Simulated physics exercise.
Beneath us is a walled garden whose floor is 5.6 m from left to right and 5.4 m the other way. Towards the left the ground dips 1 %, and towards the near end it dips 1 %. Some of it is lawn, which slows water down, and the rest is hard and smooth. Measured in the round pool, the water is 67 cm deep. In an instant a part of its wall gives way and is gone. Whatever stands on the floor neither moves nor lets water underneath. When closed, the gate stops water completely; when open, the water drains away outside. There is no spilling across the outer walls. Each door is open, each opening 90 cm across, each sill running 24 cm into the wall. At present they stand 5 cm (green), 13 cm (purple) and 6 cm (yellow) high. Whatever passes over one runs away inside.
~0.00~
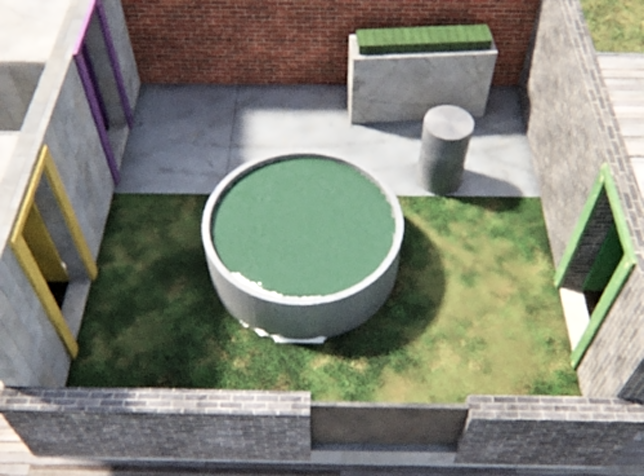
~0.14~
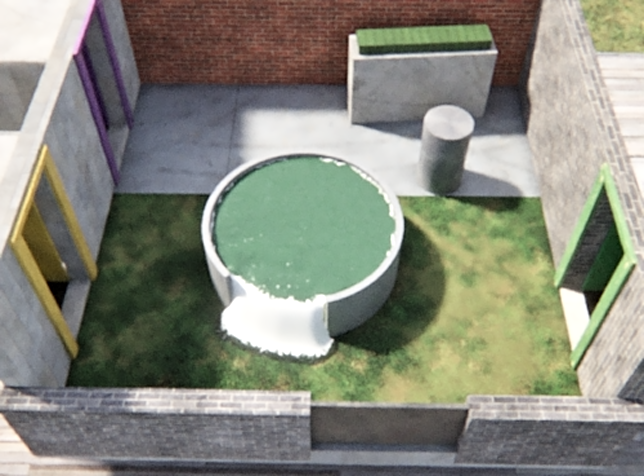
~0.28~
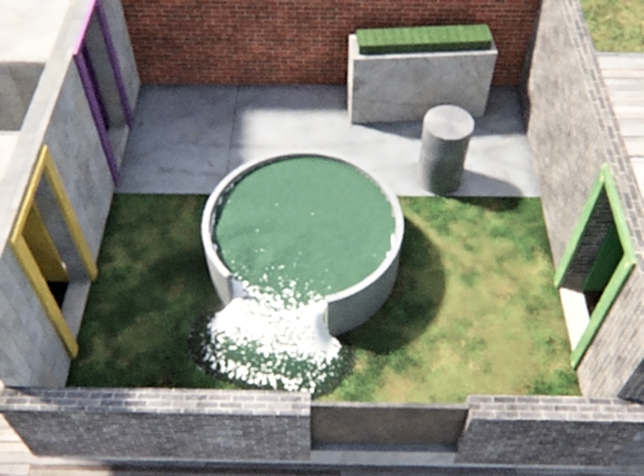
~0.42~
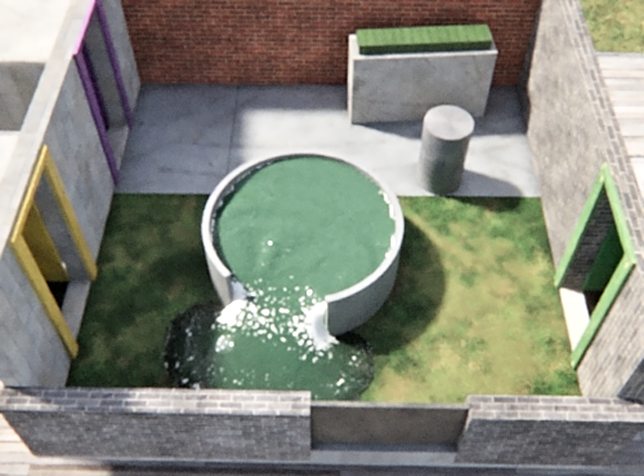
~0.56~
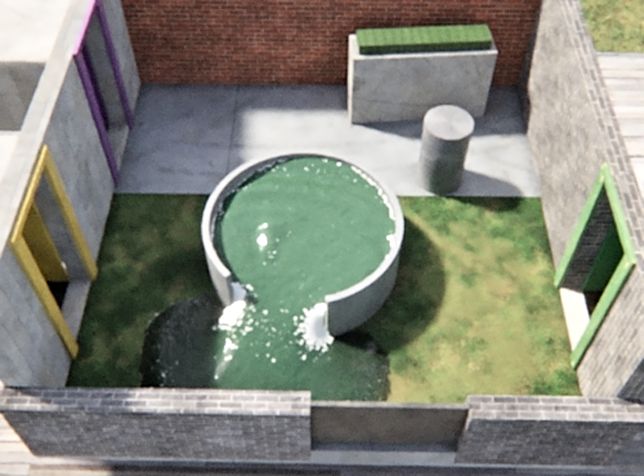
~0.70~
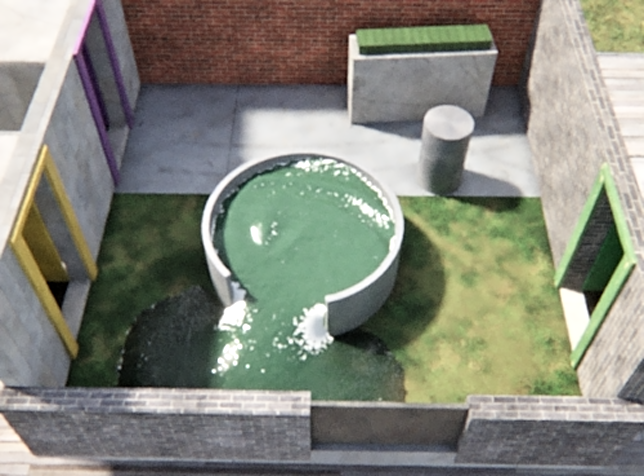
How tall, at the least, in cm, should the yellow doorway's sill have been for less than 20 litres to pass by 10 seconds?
I would say 16 cm.
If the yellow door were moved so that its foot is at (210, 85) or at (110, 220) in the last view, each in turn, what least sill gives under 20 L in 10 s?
About 10.0 cm for the first and 7.5 cm for the second.
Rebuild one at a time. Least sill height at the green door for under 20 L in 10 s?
Roughly 6.5 cm at green.
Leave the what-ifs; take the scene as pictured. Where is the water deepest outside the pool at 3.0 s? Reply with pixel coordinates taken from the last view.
(57, 424).
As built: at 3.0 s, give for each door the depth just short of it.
Lab note, cm: Green 10; purple 3; yellow 16.
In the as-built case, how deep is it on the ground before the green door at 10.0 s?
About 6.0 centimetres.
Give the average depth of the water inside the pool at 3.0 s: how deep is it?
About 27 centimetres.
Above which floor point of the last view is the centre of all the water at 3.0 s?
About (273, 313).
After 1.4 s water covers 20 % of the floor, deepest (48 cm) near (57, 424); it has not reached the yellow door.
After 3.0 s water covers 50 % of the floor, deepest (34 cm) near (57, 424); 16 cm at the yellow door, 47 litres in over its 6 cm sill.
After 10.0 s water covers 100 % of the floor, deepest (12 cm) near (57, 424); 10 cm at the yellow door, 190 litres in over its 6 cm sill.
At the yellow door as built, the water arrived by 1.6 s and peaked near 17 cm at 2.6 s.
Run again over the same 10 s with other heights there, 47 litres in over 13 cm, 13 litres over 17.5 cm. The limit of 20 litres is kept from about 16 cm up.
